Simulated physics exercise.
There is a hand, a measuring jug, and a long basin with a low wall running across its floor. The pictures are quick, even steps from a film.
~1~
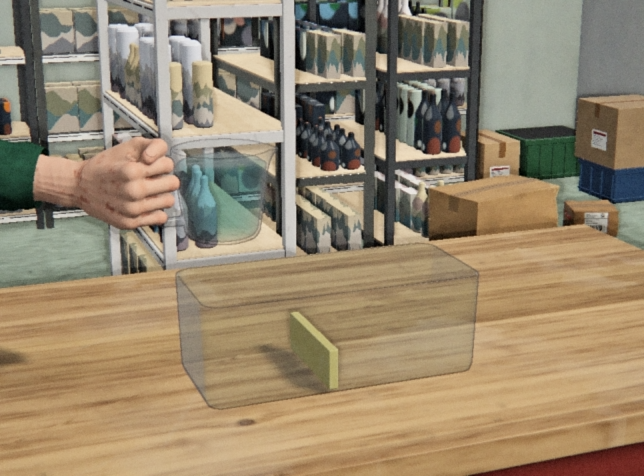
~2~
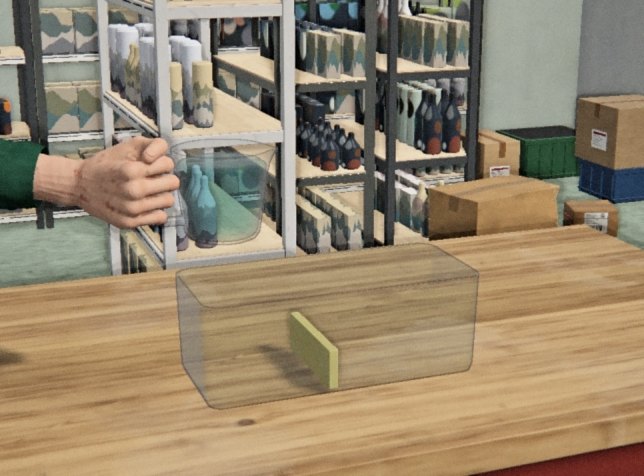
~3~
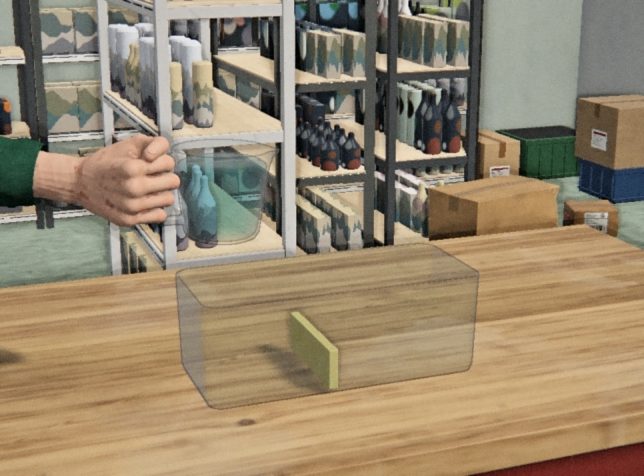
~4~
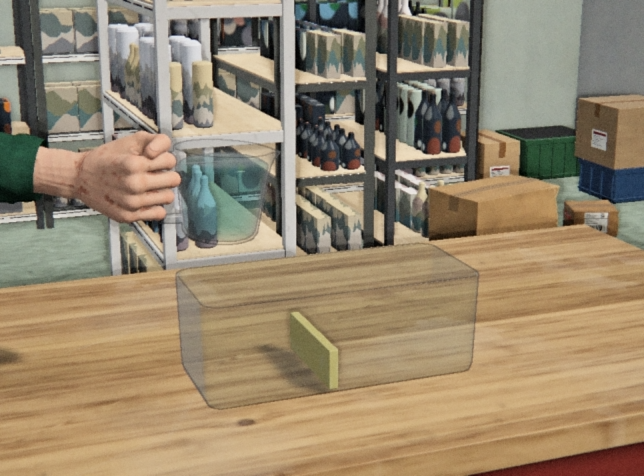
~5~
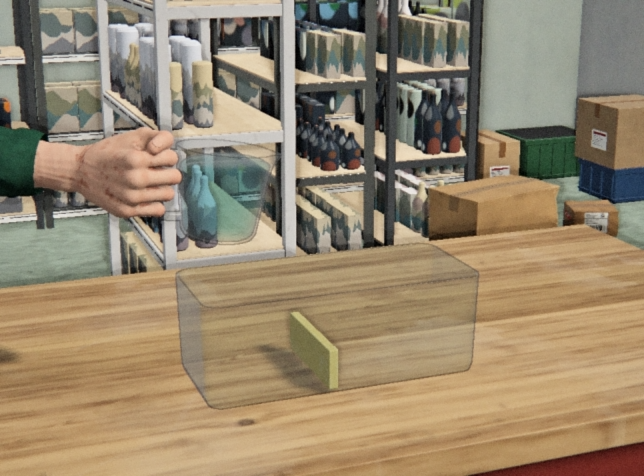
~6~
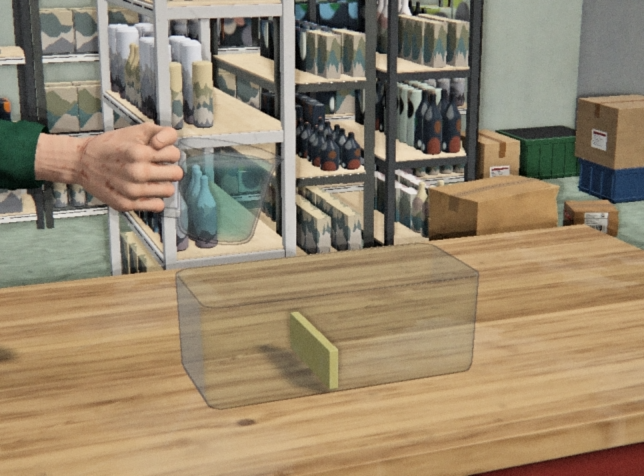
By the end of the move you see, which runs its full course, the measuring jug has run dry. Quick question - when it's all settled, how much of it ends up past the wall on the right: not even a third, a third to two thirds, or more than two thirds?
I'd say more than two thirds.
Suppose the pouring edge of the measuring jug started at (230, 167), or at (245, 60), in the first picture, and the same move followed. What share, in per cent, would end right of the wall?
Roughly 5 per cent, then roughly 70 per cent.
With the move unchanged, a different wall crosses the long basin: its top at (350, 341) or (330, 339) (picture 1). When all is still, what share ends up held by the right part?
20 % then 55 %, approximately.
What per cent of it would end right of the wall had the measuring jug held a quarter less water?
80 %.
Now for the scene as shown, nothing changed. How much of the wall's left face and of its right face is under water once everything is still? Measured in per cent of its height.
On the left it's around 10 per cent; on the right, 40 per cent.
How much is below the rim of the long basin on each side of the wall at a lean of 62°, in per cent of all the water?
0 % left, 5 % right.
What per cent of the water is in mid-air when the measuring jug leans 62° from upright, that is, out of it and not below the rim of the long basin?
It comes to 20 per cent or so.
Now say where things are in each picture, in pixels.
In the first frame, tilt 0°; pouring edge (276, 146); surface from (175, 165) to (264, 158); the long basin's rim runs from (188, 291) to (455, 259); the wall's top is at (313, 332).
In the second frame, tilt 0°; pouring edge (277, 146); surface from (176, 164) to (264, 158).
In the third frame, tilt 2°; pouring edge (278, 148); surface from (176, 164) to (264, 158).
In the fourth frame, tilt 4°; pouring edge (279, 150); surface from (177, 163) to (266, 159).
In the fifth frame, tilt 7°; pouring edge (281, 153); surface from (179, 164) to (267, 159).
In the sixth frame, tilt 11°; pouring edge (283, 157); surface from (181, 164) to (271, 160).
A moment on, the measuring jug is tipped part way and 76 per cent is still to pour, 0 is left of the wall and 6 right of it.
Next, the measuring jug is tipped on its side and 25 per cent is still to pour, 4 is left of the wall and 56 right of it.
Then the measuring jug is tipped on its side and 3 per cent is still to pour, 10 is left of the wall and 84 right of it.
Later the measuring jug is tipped on its side and 0 per cent is still to pour, 14 is left of the wall and 85 right of it.
At rest 15 per cent lies left of the wall, 85 right of it and 0 outside.
